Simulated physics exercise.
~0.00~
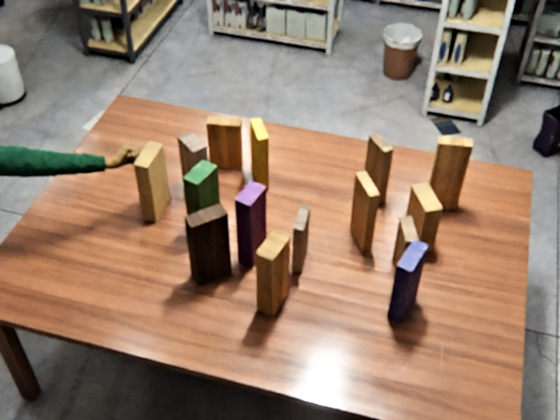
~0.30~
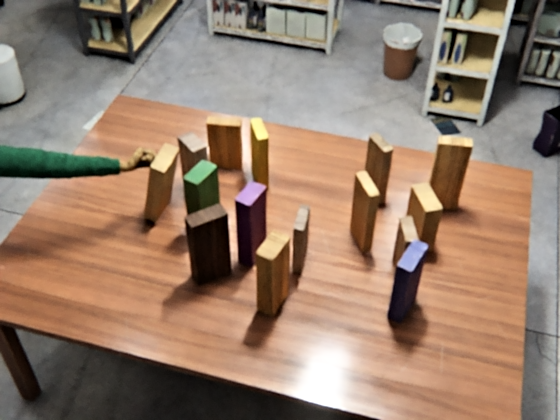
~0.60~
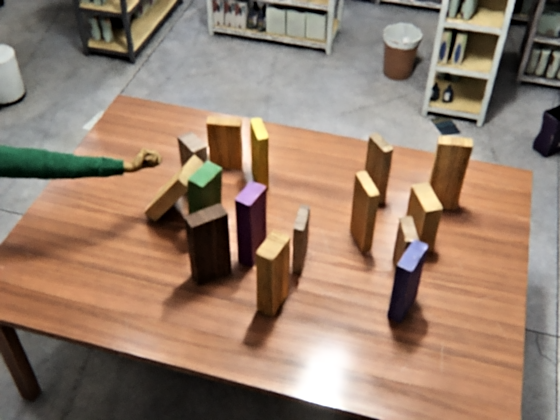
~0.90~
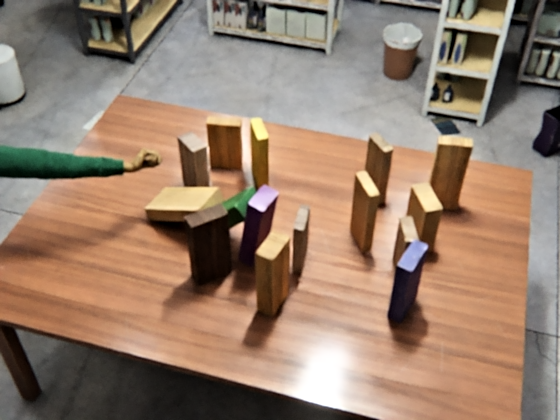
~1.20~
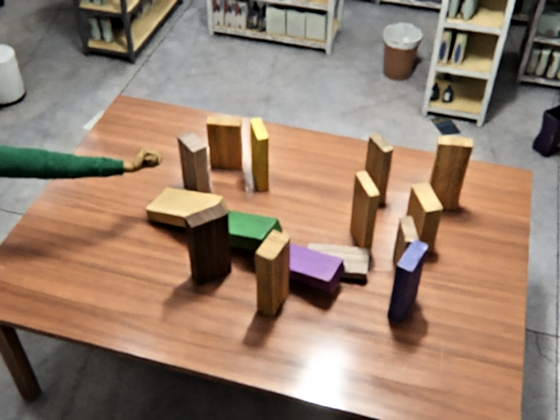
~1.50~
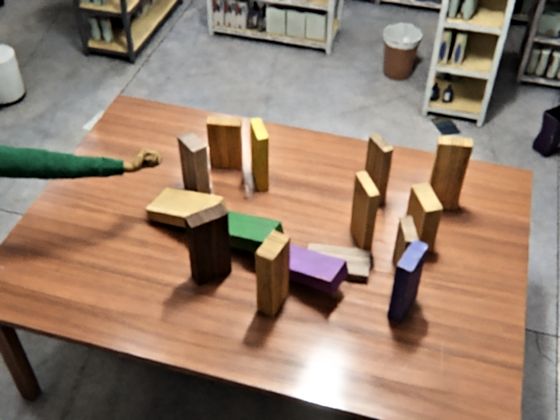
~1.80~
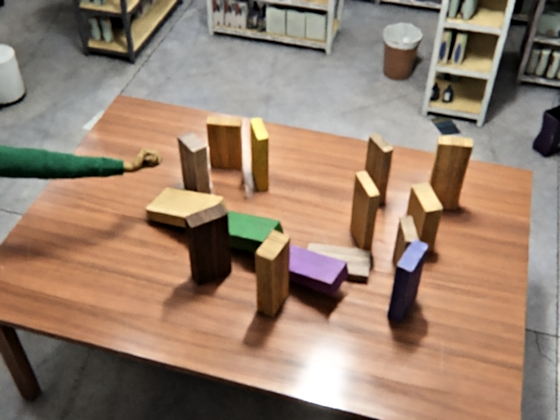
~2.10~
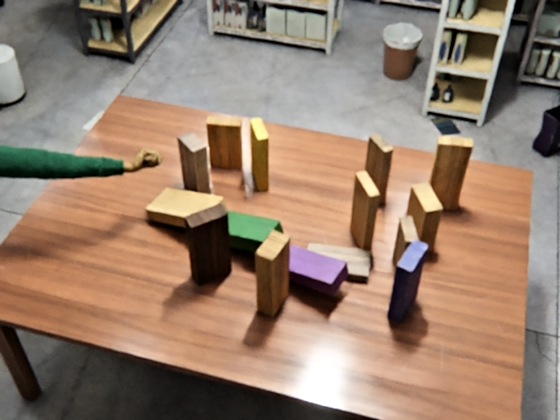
A gloved hand in a green sleeve reaches in from the left over a wooden table, seen from above in a room with shelves and a bin. Upright blocks stand scattered across it, mostly plain wood, with green and purple ones near the middle, yellow behind and blue at the right. The hand tips a pale block rightward, and it falls against the green one. The green block topples toward the purple, which falls right along with a small greyish-brown block. Four blocks end up down, while the blue and yellow ones still stand.
